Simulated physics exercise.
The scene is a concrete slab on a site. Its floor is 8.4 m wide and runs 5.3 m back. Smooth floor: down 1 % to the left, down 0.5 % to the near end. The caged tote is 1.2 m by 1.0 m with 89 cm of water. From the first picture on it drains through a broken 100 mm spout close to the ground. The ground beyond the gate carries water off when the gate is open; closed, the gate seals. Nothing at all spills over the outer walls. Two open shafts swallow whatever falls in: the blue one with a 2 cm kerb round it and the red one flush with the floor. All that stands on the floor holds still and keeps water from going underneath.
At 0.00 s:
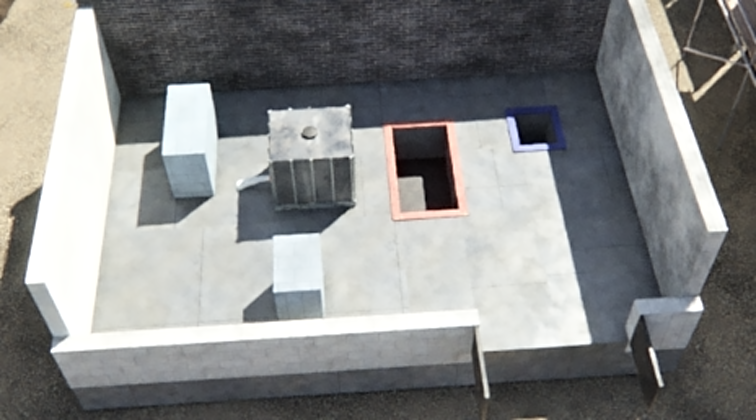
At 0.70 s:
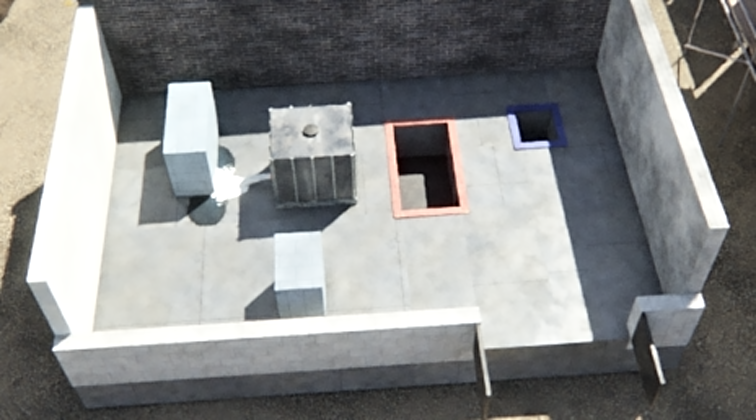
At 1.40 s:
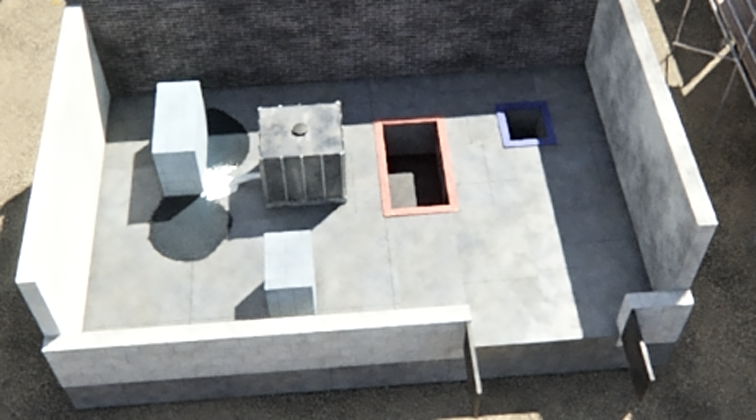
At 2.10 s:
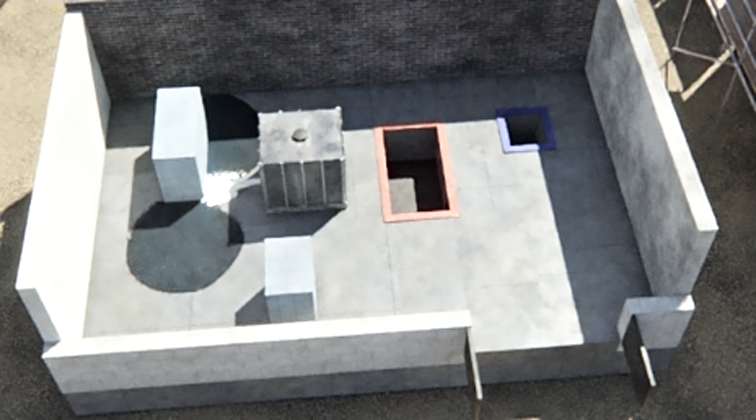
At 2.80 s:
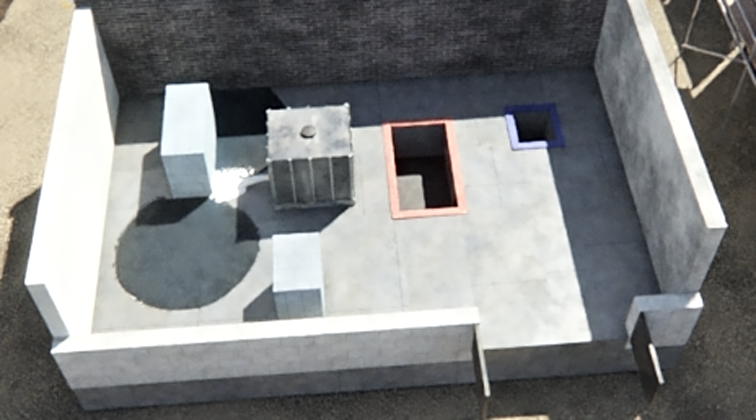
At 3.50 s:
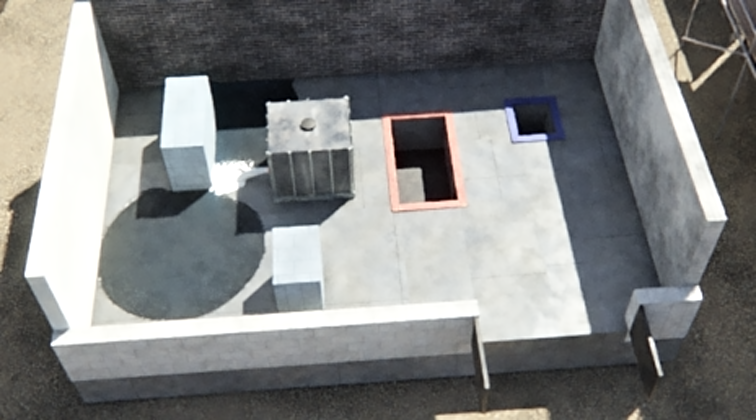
Water spurting from a caged tote onto a walled concrete slab, spreading past a pale block into a widening dark round patch.
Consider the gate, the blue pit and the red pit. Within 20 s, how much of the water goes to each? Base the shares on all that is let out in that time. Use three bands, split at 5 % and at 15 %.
Shares: Gate: Less than 5 %; blue pit: Not even 5 %; red pit: Under 5 %.
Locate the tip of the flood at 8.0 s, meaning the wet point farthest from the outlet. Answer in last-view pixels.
Look near (87, 356) in the last picture.
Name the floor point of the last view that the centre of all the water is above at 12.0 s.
The water's centre sits near (198, 204).
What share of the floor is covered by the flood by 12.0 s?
Roughly 40 per cent.
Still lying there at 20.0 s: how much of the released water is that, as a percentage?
Roughly 98 per cent.
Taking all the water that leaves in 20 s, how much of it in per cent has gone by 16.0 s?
Share gone: Close to 50 %.
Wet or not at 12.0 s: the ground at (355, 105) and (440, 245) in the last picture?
Order as asked - inundated / waterless.
After 5.0 s water covers 25 % of the floor and is deepest (13 cm) near (219, 182); gone so far, the gate 0 %, the blue pit 0 %, the red pit 0 %.
After 8.0 s water covers 35 % of the floor and is deepest (13 cm) near (219, 182); gone so far, the gate 0 %, the blue pit 0 %, the red pit 0 %.
After 12.0 s water covers 40 % of the floor and is deepest (12 cm) near (219, 182); gone so far, the gate 0 %, the blue pit 0 %, the red pit 0 %.
After 16.0 s water covers 45 % of the floor and is deepest (12 cm) near (219, 182); gone so far, the gate 0 %, the blue pit 0 %, the red pit 1 %.
After 20.0 s water covers 45 % of the floor and is deepest (11 cm) near (219, 182); gone so far, the gate 0 %, the blue pit 0 %, the red pit 2 %.
